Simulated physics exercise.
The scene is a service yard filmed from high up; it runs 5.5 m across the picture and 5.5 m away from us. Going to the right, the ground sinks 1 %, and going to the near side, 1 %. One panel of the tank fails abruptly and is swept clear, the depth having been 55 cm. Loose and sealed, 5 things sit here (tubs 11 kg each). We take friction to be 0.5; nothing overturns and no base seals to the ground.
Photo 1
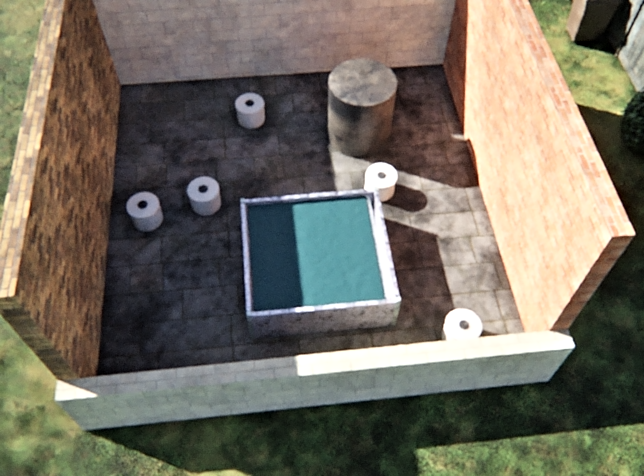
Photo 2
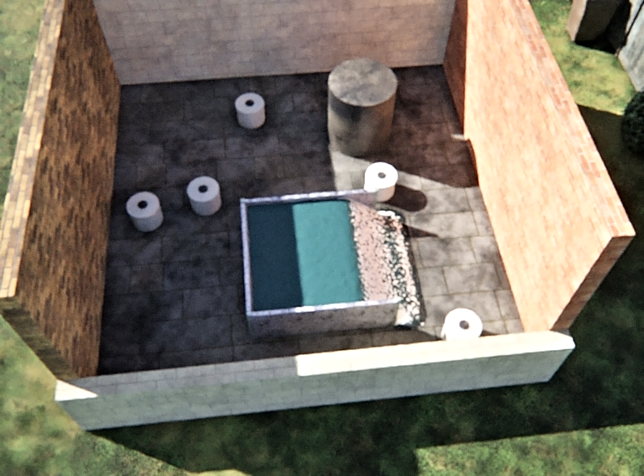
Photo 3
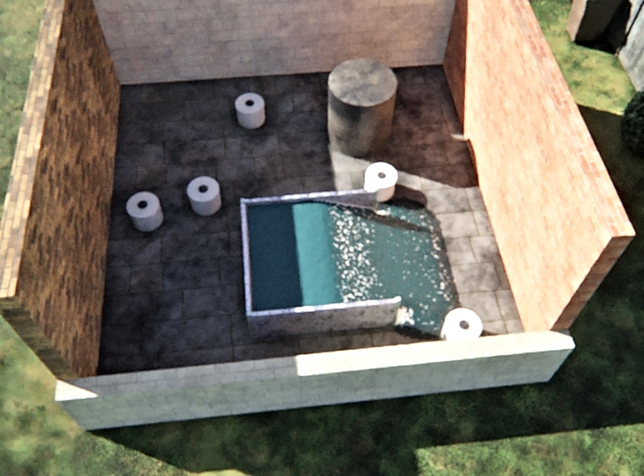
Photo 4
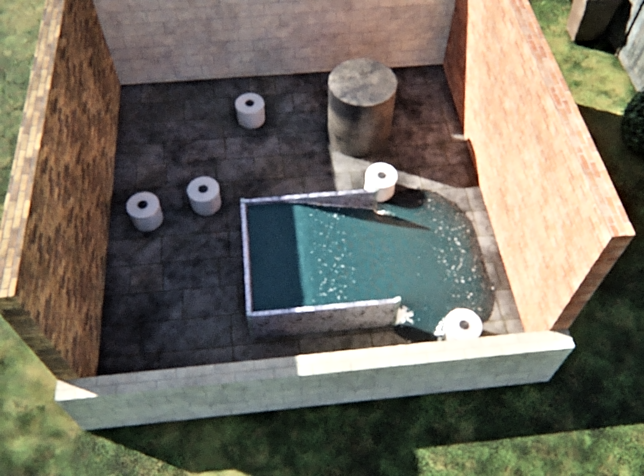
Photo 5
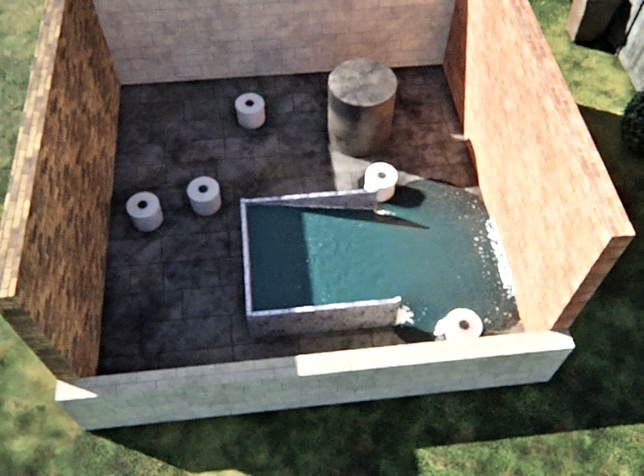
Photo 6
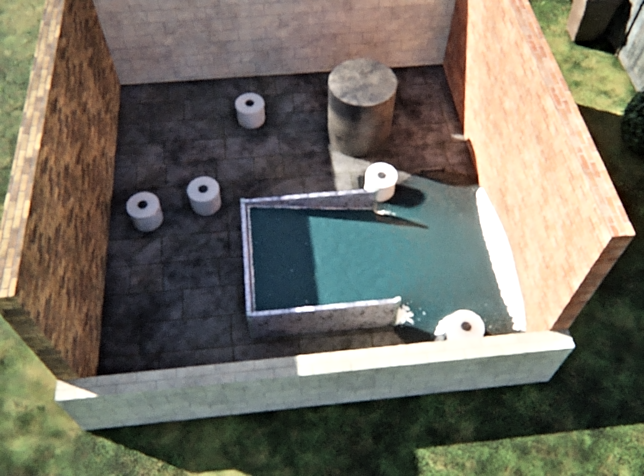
Teal water bursting from the right side of a square tank and spreading across a walled yard to the brick wall, white tubs staying put.
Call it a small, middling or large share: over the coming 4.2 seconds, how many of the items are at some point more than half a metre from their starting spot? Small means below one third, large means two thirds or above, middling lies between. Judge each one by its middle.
Small.
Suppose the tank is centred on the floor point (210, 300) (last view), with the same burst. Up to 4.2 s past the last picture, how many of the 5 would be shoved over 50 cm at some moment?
The count would be 2.
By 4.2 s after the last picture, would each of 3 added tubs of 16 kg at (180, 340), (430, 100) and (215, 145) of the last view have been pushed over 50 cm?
Outcome: Stays within first, breaks the threshold next, stays within last.
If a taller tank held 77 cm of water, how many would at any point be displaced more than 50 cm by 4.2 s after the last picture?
You'd get 2 in that case.
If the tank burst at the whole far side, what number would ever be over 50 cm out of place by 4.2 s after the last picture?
The answer would then be 3.
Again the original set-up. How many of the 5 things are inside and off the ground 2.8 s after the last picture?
I count 1.
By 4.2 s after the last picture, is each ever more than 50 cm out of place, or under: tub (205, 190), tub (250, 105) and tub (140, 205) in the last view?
Well, in turn that's not reaching it, not reaching it, not reaching it.
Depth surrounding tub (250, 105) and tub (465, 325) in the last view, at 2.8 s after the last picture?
Close to 0 and 11 centimetres.
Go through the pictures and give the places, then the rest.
In the first frame, a tub at (463, 325), on the bottom; a tub at (203, 189) rests on the ground; water covers 3.0 m2; 0 of 5 have shifted.
In the second frame, a tub at (463, 325) rests on the ground; a tub at (203, 189) rests on the ground; 3.8 m2 under water; 0 of 5 have shifted.
In the third frame, a tub at (463, 325) rests on the ground; a tub at (203, 189), on the bottom; 4.9 m2 under water; 0 of 5 have shifted.
In the fourth frame, a tub at (463, 325) rests on the ground; a tub at (203, 189) rests on the ground; water covers 6.1 m2; 0 of 5 have shifted.
In the fifth frame, a tub at (464, 325) rests on the ground; a tub at (203, 189), on the bottom; 7.2 m2 under water; 0 of 5 have shifted.
In the sixth frame, a tub at (466, 326) rests on the ground, 3 cm from its start; a tub at (203, 189), on the bottom; 7.7 m2 under water; 0 of 5 have shifted.
Then, 0.4 s after the last picture 0 of 5 are over 50 cm from their spots; 0 afloat.
Then, 1.5 s after the last picture 0 of 5 are over 50 cm from their spots; 1 afloat.
Then, 2.8 s after the last picture 1 of 5 are over 50 cm from their spots; 1 afloat.
Then, 4.2 s after the last picture 1 of 5 are over 50 cm from their spots, and 1 have been at some point; 1 afloat.
